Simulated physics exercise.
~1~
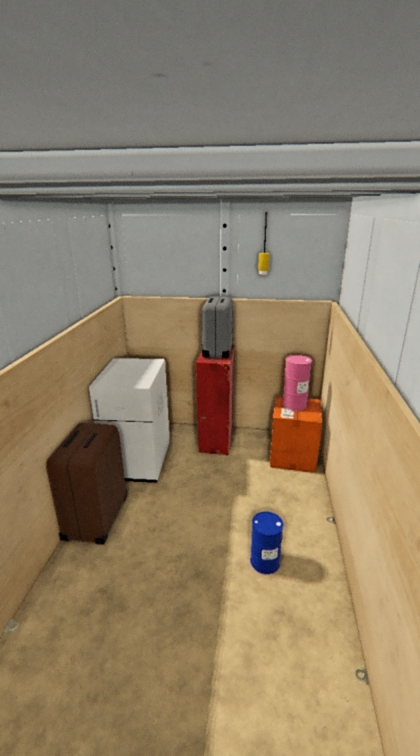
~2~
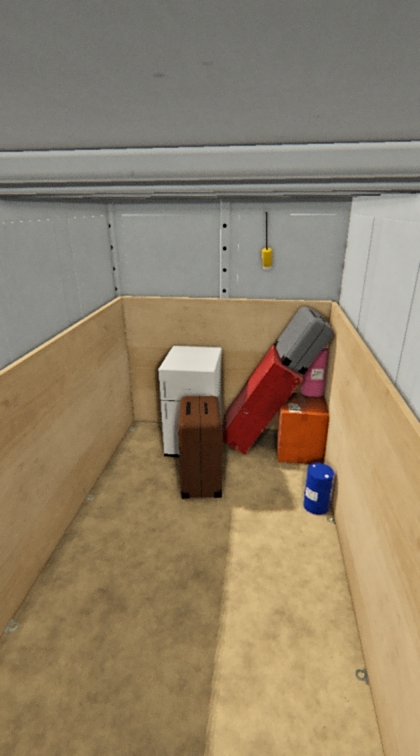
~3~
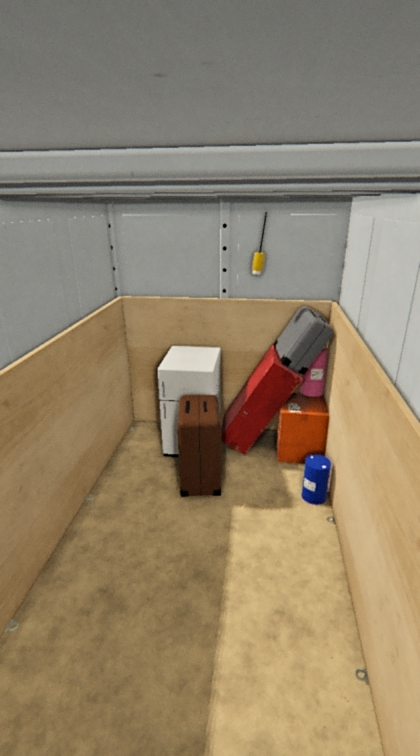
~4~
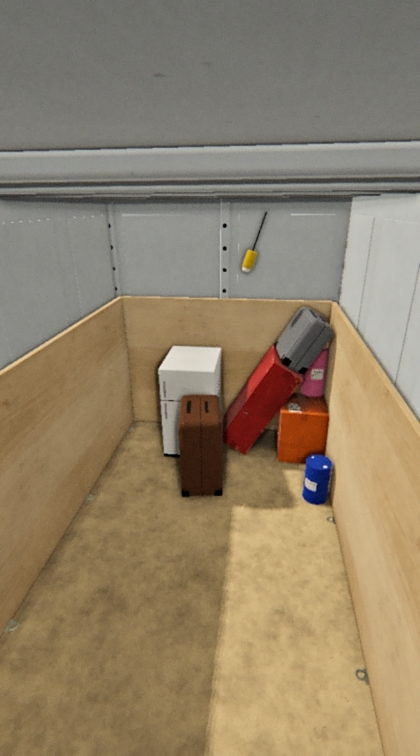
The clip opens on a wood-lined cargo bay where a brown suitcase, a white fridge, a red box with a grey case on top, an orange box holding a pink canister, and a blue canister all stand upright. The load then shifts to the right. The brown suitcase and fridge end up near the middle, still upright, while the red box and grey case tilt over toward the right wall. The blue canister moves beside that wall, nudging slightly afterward. The yellow hanging lamp swings a little as the items rest, the red box and grey case still leaning.
